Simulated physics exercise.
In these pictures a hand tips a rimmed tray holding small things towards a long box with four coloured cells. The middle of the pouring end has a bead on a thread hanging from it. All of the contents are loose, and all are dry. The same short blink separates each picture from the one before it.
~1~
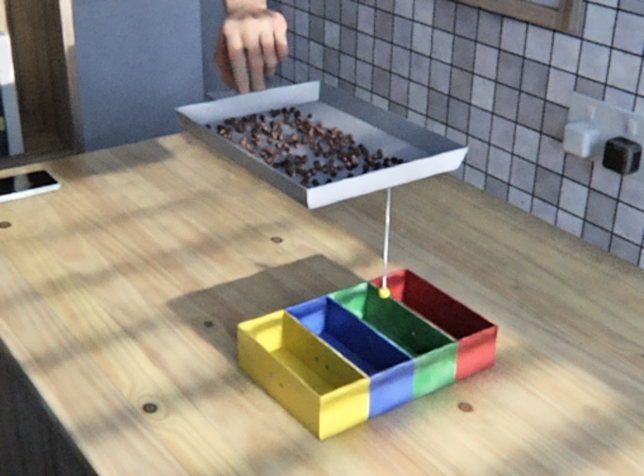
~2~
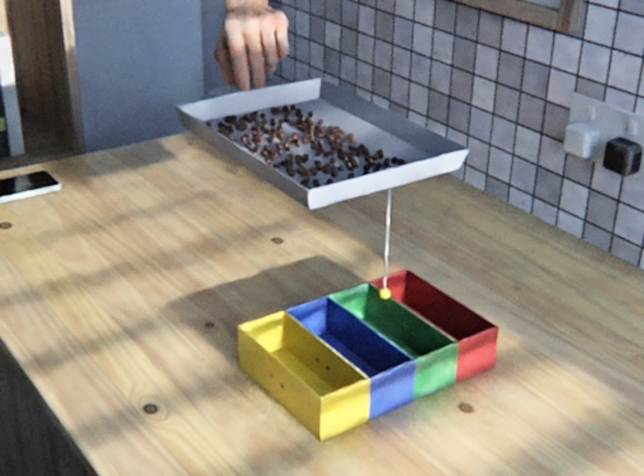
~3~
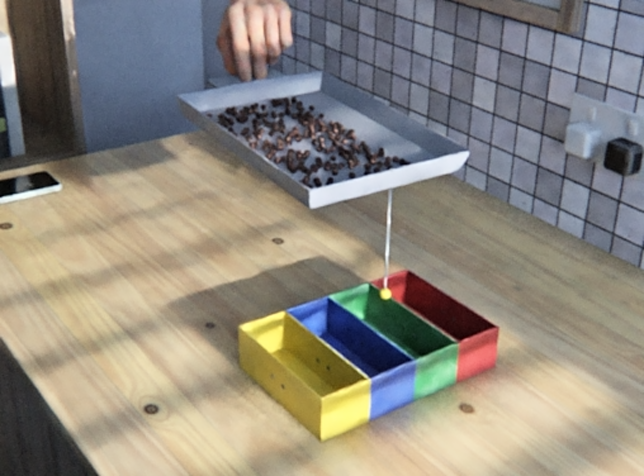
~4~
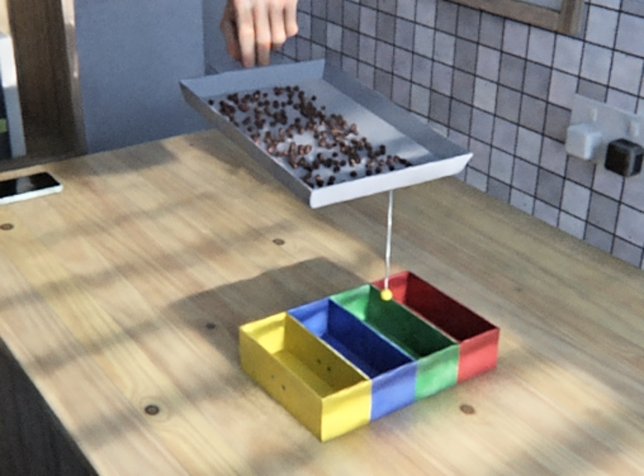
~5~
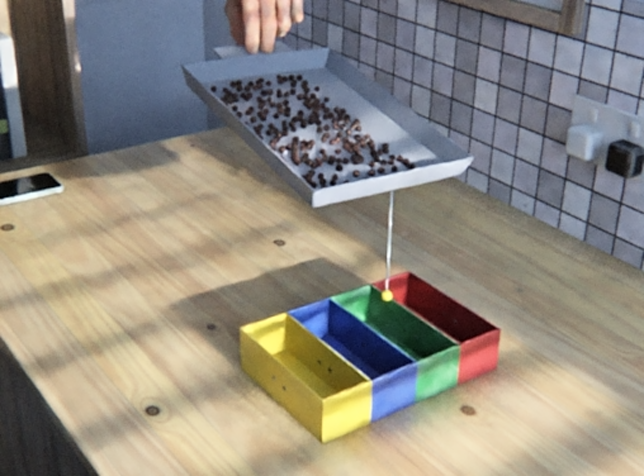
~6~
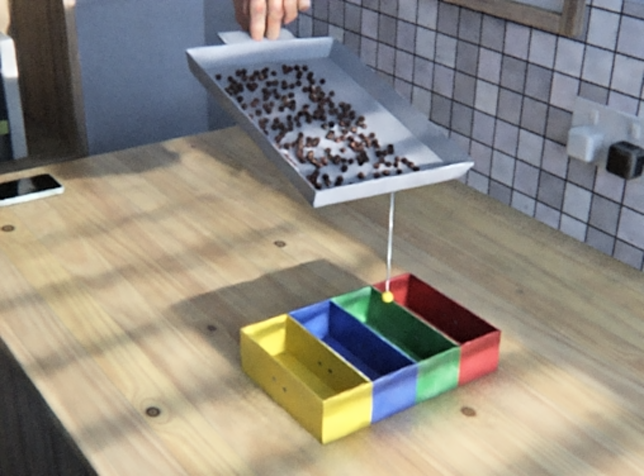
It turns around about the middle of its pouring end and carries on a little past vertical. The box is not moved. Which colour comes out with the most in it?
Fullest: The red cell.
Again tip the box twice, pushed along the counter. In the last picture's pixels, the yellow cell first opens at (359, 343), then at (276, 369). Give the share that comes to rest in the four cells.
You'd see around 100 per cent and then around 30 per cent.
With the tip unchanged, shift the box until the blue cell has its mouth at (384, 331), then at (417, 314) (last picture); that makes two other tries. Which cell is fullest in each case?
Red, then the green one.
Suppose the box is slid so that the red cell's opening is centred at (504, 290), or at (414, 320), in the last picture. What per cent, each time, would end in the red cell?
Roughly 0 per cent, then roughly 20 per cent.
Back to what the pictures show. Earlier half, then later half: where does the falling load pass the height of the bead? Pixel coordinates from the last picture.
I'd put it at roughly (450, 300), and after that at roughly (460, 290).
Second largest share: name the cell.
Second is the green one.
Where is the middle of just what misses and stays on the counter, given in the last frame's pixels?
Centre, final frame: Roughly (514, 337).
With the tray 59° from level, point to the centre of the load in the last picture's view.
In the last view, the load is centred near (416, 179).
Soon, tray tipped steeply; nearly all on the tray; a stray few in the green cell; a stray few in the red cell; a small part falling or outside the box.
A while on, tray tipped right over; about half on the tray; a small part in the red cell; a stray few in the green cell; about half falling or outside the box.
Towards the end, tray tipped past a quarter turn; about a third in the red cell; about a quarter in the green cell; about half falling or outside the box.
Finally, tray tipped past a quarter turn; about a third in the red cell; about a quarter in the green cell; none in the yellow cell; none in the blue cell; about half outside the box.
